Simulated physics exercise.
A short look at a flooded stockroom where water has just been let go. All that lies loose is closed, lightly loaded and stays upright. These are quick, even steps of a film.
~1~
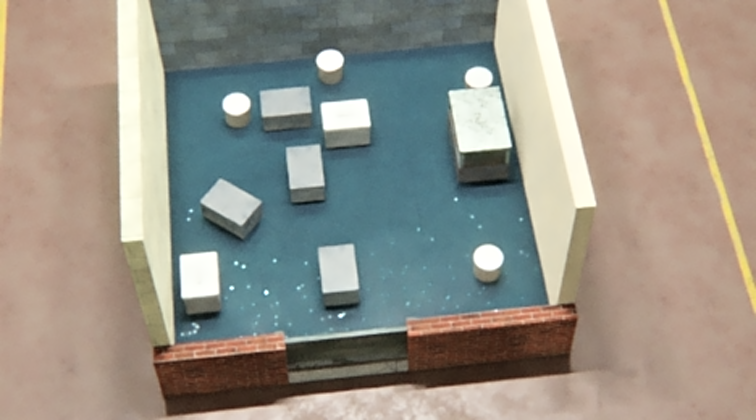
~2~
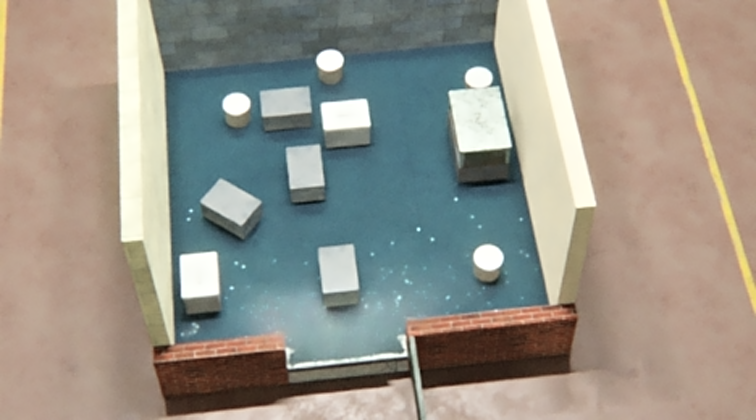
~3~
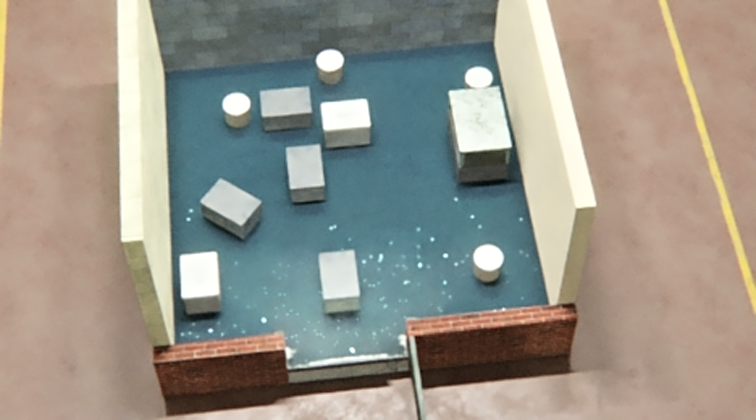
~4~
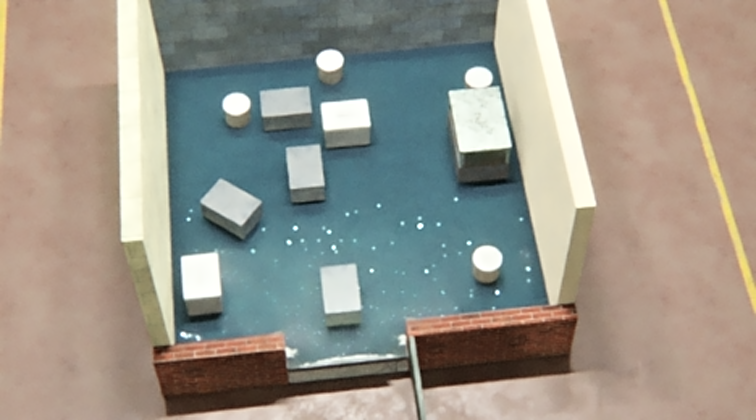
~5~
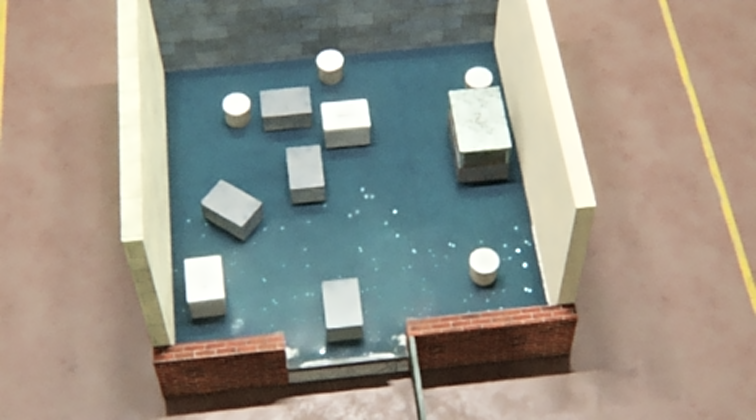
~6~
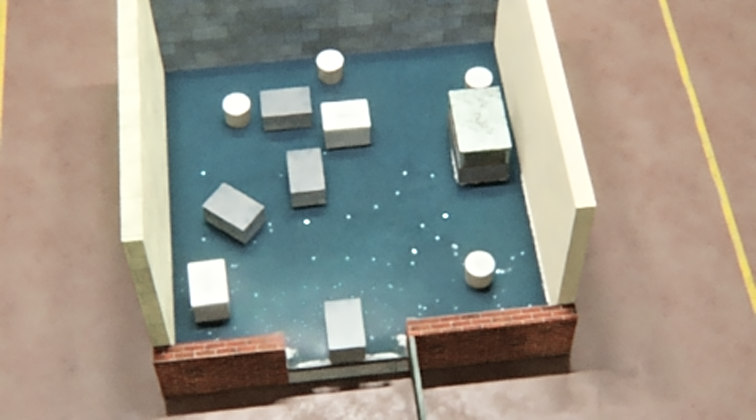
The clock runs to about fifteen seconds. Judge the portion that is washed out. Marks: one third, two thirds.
It is one to two thirds.
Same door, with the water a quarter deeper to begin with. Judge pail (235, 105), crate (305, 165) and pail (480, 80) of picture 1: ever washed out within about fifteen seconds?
As listed: Stays, carried outside, kept in.
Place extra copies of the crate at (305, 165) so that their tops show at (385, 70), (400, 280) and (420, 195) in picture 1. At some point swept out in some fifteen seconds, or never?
In that order: Inside, out, through.
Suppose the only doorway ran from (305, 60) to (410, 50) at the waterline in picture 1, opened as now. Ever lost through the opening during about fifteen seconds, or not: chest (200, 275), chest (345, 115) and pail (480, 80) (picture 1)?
In that order: Still in, out, carried outside.
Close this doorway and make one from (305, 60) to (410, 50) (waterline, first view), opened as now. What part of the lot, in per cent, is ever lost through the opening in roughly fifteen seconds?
Roughly 60 per cent.
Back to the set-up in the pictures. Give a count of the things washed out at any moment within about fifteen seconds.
It comes to 5.
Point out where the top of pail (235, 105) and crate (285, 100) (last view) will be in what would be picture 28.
Near (239, 145) and (287, 151).
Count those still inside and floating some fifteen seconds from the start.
It comes to 5.
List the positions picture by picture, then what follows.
The first frame shows a crate at (338, 268), afloat; a chest at (199, 275), afloat; 0 of 10 have shifted.
The second frame shows a crate at (338, 268) floats; a chest at (199, 275), afloat; 0 of 10 have shifted.
The third frame shows a crate at (339, 274) floats, close to its start; a chest at (199, 275), afloat; 1 of 10 have shifted.
The fourth frame shows a crate at (341, 288) floats, close to its start; a chest at (201, 276), afloat; 1 of 10 have shifted.
The fifth frame shows a crate at (342, 303), afloat, a stride from its start; a chest at (204, 279) floats, close to its start; 3 of 10 have shifted.
The sixth frame shows a crate at (345, 324) floats, a stride from its start; a chest at (208, 282) floats, close to its start; 4 of 10 have shifted.
A moment on, 1 of 10 are out; 9 afloat.
Next, 1 of 10 are out; 9 afloat.
Later, 3 of 10 are out; 7 afloat.
In the end, 5 of 10 are out; 5 afloat.
